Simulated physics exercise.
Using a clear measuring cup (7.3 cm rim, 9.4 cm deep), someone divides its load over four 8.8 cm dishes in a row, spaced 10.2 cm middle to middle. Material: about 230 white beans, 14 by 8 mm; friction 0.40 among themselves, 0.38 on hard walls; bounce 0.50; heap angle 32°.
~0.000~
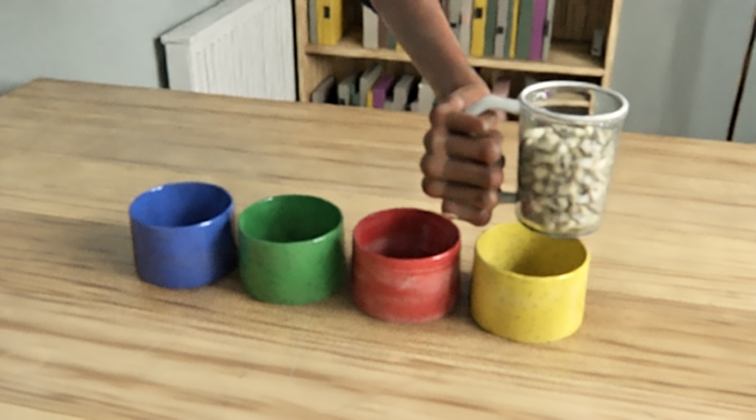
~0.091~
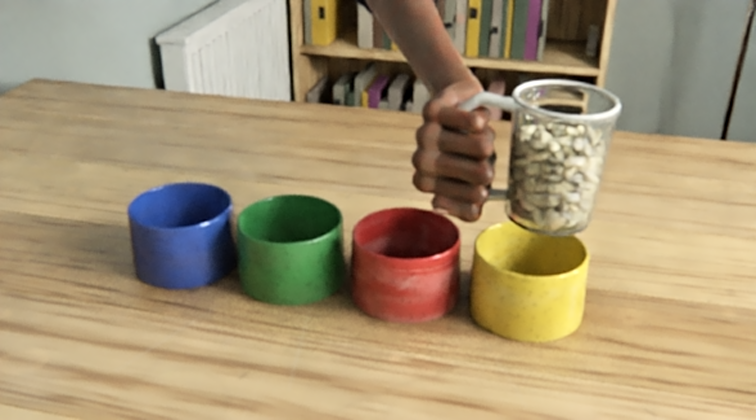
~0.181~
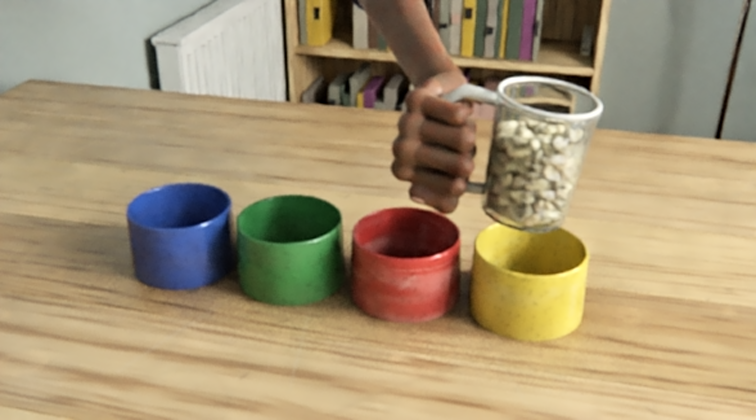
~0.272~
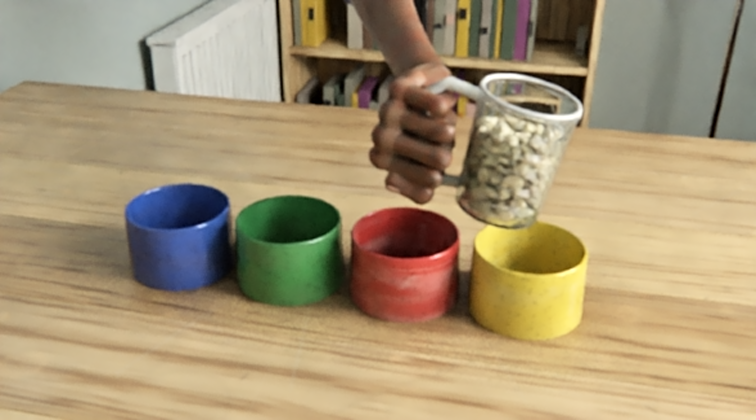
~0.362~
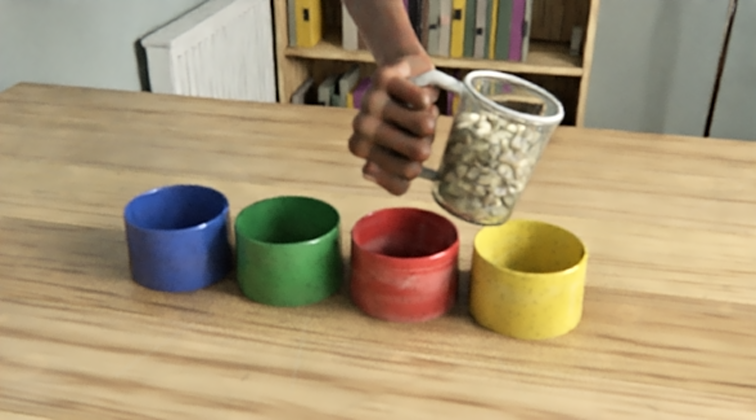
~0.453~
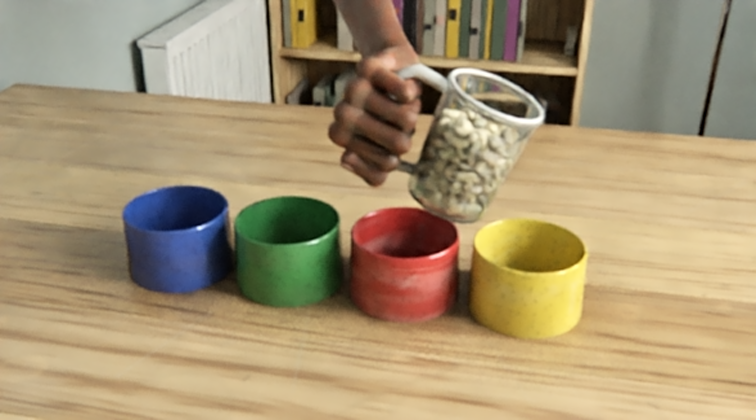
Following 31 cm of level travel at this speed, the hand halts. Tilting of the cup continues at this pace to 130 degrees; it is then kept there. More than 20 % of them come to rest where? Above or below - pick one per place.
Red: Below; blue: Below; green: Above; yellow: Below; counter: Above.
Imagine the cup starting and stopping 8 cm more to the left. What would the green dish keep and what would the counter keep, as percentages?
Then I'd expect green at 0 and the counter at 0.
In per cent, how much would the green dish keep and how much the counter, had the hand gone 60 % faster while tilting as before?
In that case: Green 60, and counter 40.
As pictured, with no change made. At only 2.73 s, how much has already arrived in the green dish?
60 % so far.
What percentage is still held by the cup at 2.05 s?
I reckon around 90 per cent.
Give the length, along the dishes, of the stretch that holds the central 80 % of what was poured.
Close to 9 centimetres along the dishes.
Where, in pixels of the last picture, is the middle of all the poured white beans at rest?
My guess is close to (276, 265).
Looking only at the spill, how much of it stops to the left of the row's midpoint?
Near 90 percent ends up there.
After 1.41 s, tilt 71 degrees; cup holds 100 %.
After 2.05 s, tilt 105 degrees; cup holds 90 %, green 5 %.
Then, at 2.73 s, tilt 130 degrees; cup holds 0 %, blue 5 %, green 60 %.
At rest (3.8 s), red 0 %, blue 5 %, green 60 %, yellow 0 %, counter 35 %.
